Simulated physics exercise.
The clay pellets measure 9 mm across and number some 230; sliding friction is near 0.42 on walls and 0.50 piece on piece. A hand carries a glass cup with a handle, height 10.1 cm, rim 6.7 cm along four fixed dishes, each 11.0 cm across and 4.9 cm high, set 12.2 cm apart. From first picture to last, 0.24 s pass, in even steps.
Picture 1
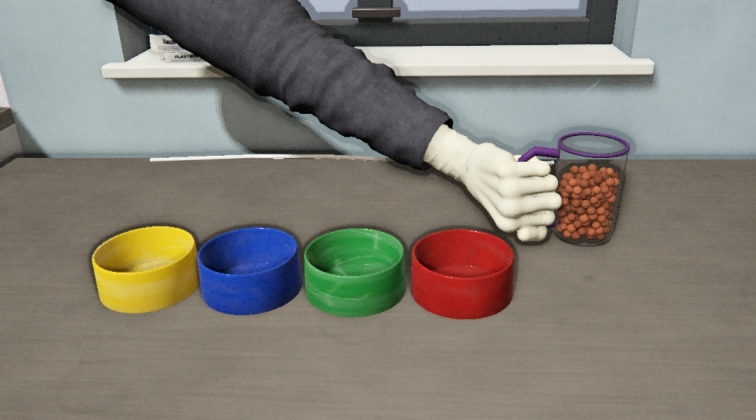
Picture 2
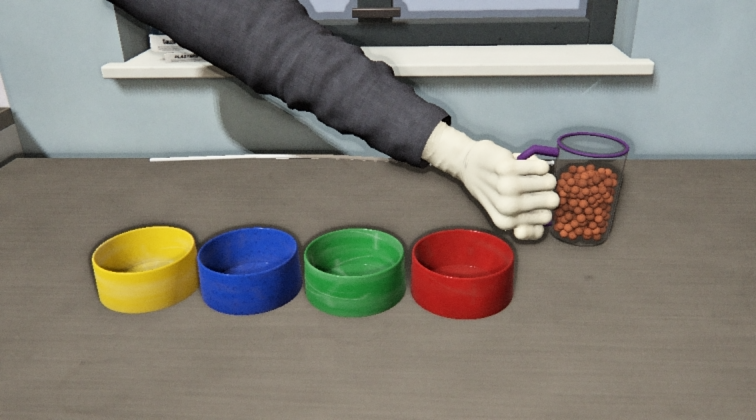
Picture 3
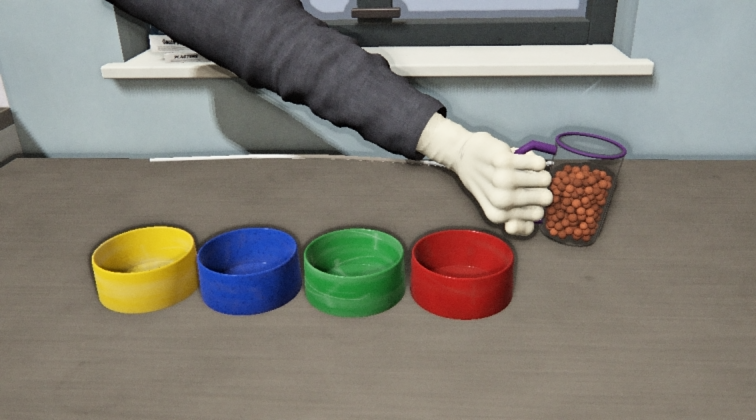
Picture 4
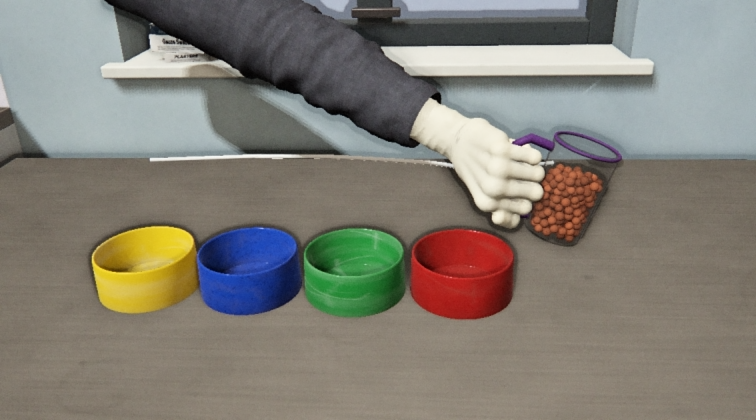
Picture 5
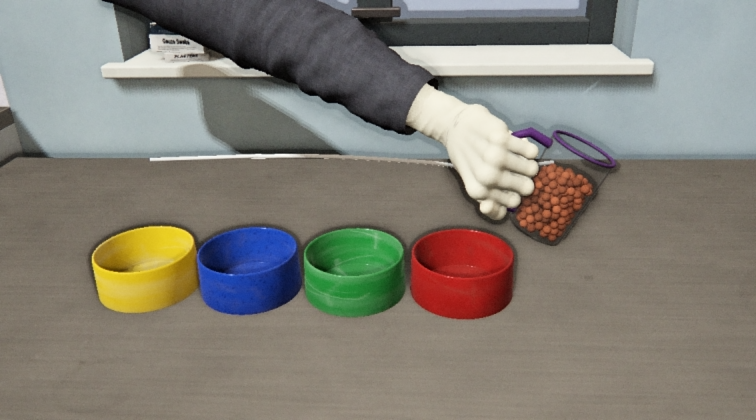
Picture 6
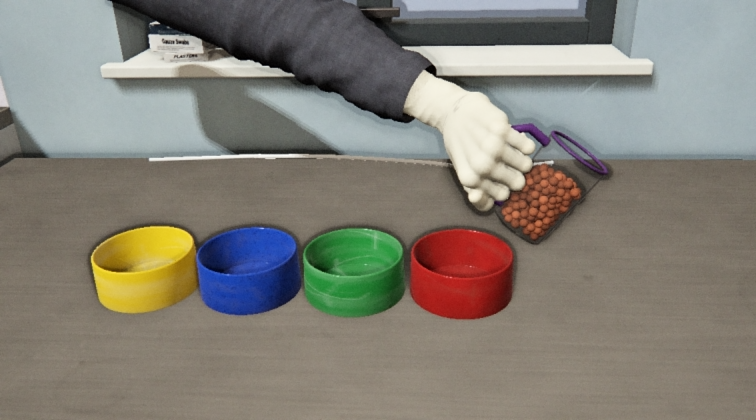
A white-gloved hand tilting a clear cup of reddish-brown pellets rightward while shifting it slightly left, beside four coloured dishes.
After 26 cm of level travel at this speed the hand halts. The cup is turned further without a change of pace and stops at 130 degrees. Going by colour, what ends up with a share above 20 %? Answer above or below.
Red dish: Above; blue dish: Below; green dish: Below; yellow dish: Below; on the counter: Below.
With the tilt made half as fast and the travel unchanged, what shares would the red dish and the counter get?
Red 0; counter 0.
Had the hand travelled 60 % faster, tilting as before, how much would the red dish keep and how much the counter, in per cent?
In that case red 10; counter 10.
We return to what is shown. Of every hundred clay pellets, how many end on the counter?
About 0 per cent.
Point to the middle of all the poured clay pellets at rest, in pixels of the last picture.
At about (457, 276).
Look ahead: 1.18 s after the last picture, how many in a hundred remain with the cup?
About 0 per cent.
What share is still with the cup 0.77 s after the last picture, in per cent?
About 0 per cent.
Then, 0.46 s after the last picture, tilt 121 degrees; cup holds 90 %, red 10 %.
Then, 0.77 s after the last picture, tilt 130 degrees; cup holds 0 %, red 95 %.
Then, 1.18 s after the last picture, tilt 130 degrees; cup holds 0 %, red 100 %.
In the end, red 100 %, blue 0 %, green 0 %, yellow 0 %, counter 0 %.
